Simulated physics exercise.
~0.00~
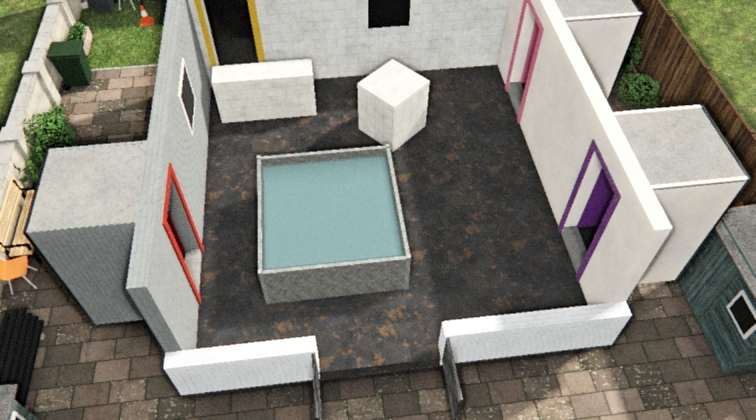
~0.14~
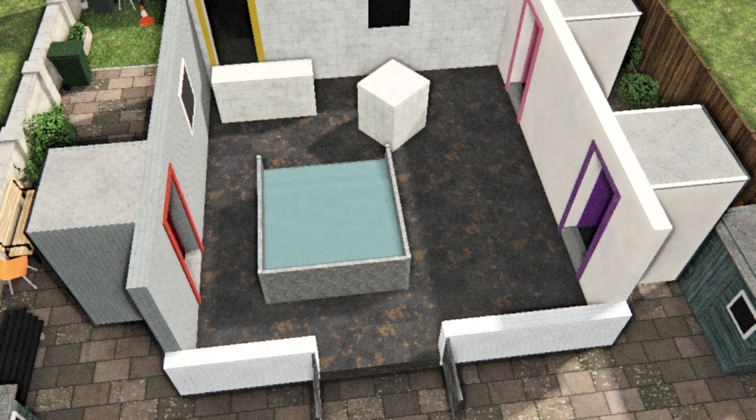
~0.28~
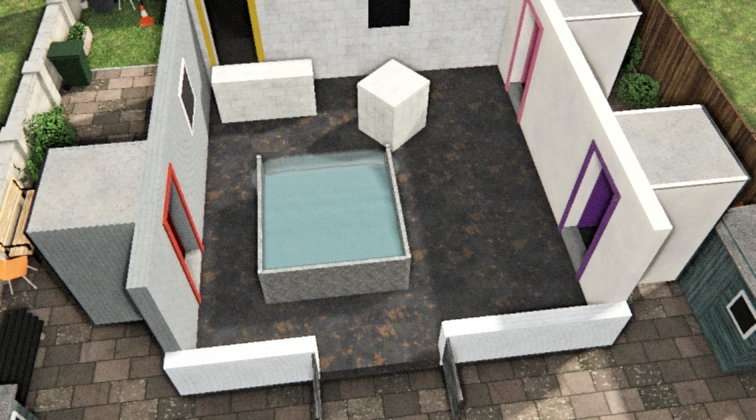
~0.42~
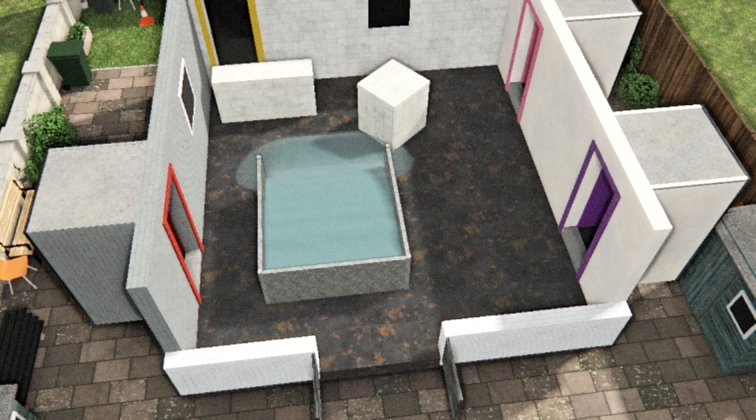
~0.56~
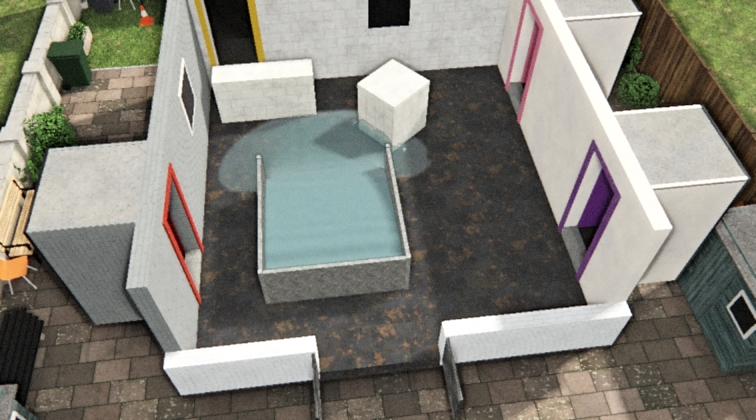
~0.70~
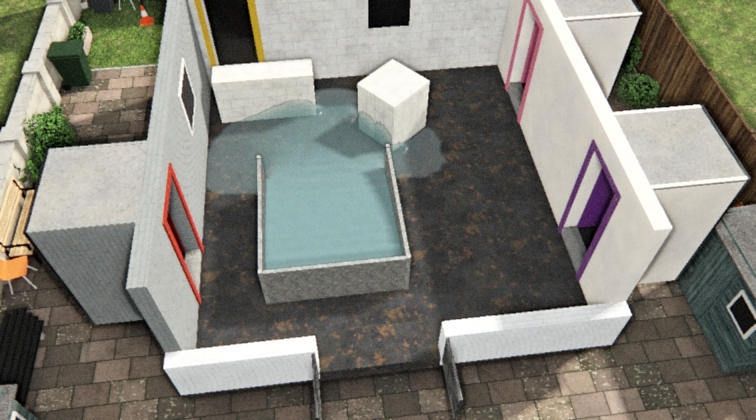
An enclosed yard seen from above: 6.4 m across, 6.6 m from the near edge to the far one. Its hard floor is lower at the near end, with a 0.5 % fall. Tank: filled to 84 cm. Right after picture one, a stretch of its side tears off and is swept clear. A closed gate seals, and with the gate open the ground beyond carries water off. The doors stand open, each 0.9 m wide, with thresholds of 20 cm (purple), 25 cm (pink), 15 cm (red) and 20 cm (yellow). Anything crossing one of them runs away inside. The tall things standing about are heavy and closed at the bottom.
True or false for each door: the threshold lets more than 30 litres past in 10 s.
Purple door false, pink door false, red door false, yellow door true.
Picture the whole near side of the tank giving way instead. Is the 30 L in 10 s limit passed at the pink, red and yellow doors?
Then it goes pink fine, red fine, yellow fine.
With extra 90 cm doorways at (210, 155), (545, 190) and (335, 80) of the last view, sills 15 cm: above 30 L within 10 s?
So, in the order given, it's beyond the mark, then shy of the mark, then beyond the mark.
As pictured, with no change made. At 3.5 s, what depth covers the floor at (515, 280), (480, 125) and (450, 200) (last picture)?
Roughly 0, 13, 1 cm.
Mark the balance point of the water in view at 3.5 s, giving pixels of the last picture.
I'd say somewhere around (329, 155).
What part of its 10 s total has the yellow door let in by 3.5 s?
Share: ~ 60 %.
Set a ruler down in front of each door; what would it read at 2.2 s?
Measured in centimetres, the purple door gives 0, the pink door 9, the red door 0 and the yellow door 24.
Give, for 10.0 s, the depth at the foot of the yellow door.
About 7.5 cm deep.
After 1.4 s water covers 30 % of the floor and is deepest (58 cm) near (315, 122); purple door not reached, pink door not reached, red door not reached, yellow door not reached.
After 2.2 s water covers 55 % of the floor and is deepest (57 cm) near (212, 90); purple door not reached, pink door 9 cm at the sill, 0 L in, red door not reached, yellow door 24 cm at the sill, 5 L in.
After 3.5 s water covers 70 % of the floor and is deepest (40 cm) near (212, 90); purple door 3 cm at the sill, 0 L in, pink door 24 cm at the sill, 2 L in, red door 5 cm at the sill, 0 L in, yellow door 29 cm at the sill, 62 L in.
After 6.0 s water covers 95 % of the floor and is deepest (24 cm) near (491, 327); purple door 7 cm at the sill, 0 L in, pink door 17 cm at the sill, 3 L in, red door 9 cm at the sill, 0 L in, yellow door 15 cm at the sill, 108 L in.
After 10.0 s water covers 100 % of the floor and is deepest (18 cm) near (543, 197); purple door 16 cm at the sill, 4 L in, pink door 8 cm at the sill, 3 L in, red door 10 cm at the sill, 1 L in, yellow door 7 cm at the sill, 108 L in.
